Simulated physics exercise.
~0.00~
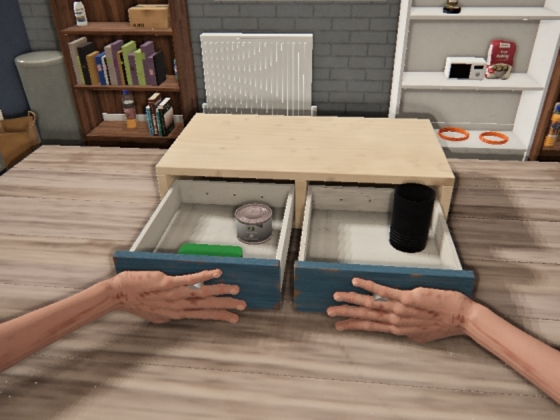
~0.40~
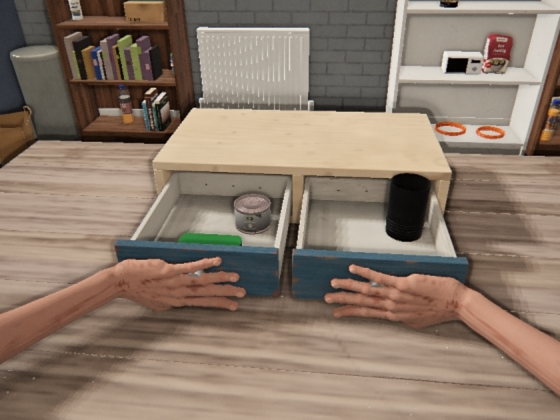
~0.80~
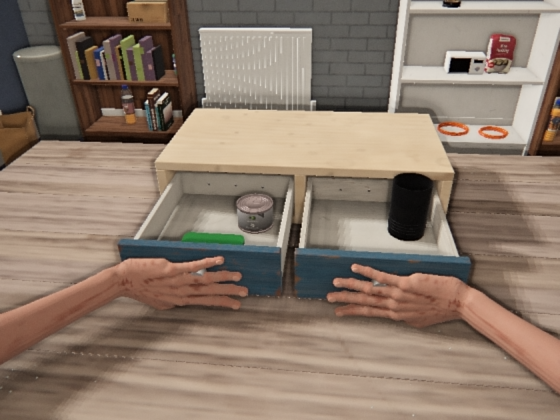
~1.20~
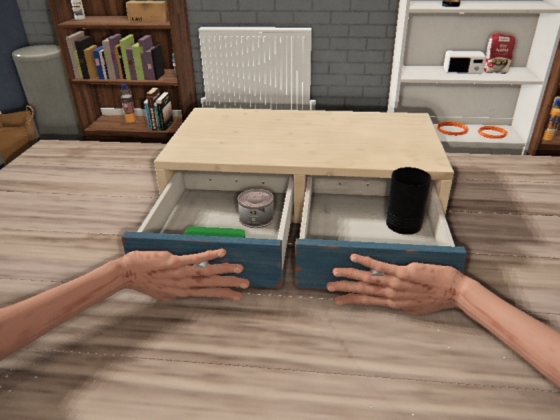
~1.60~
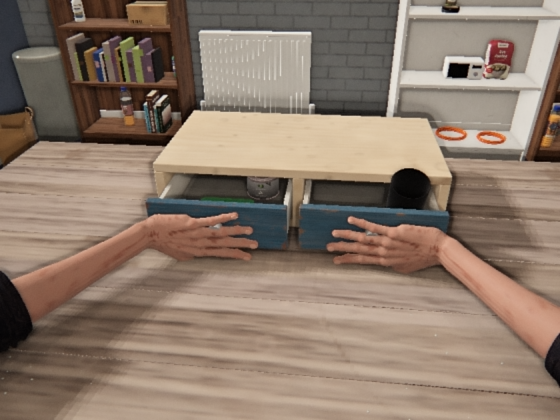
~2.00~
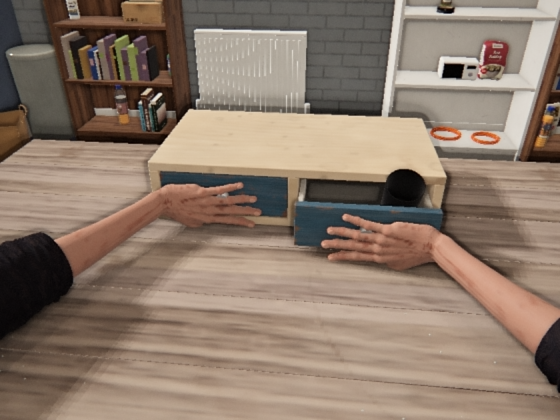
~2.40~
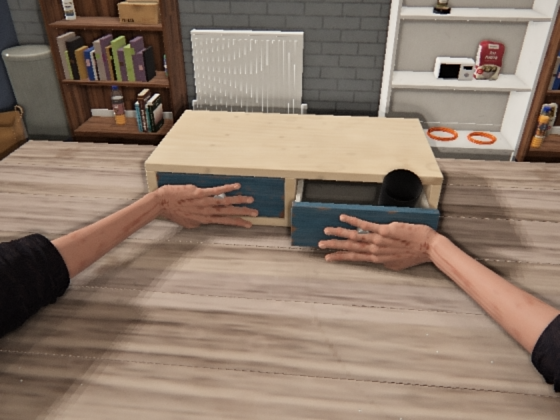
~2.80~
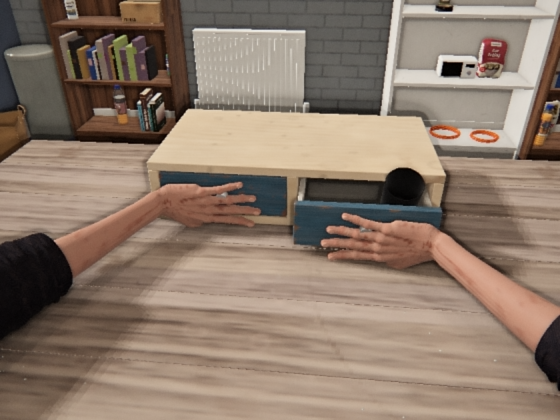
Two hands pushed in the open blue-fronted drawers of a small wooden chest, and the left one, holding a grey tin and something green, closed completely, while the right one stayed partly open with its black beaker leaning and sticking up.
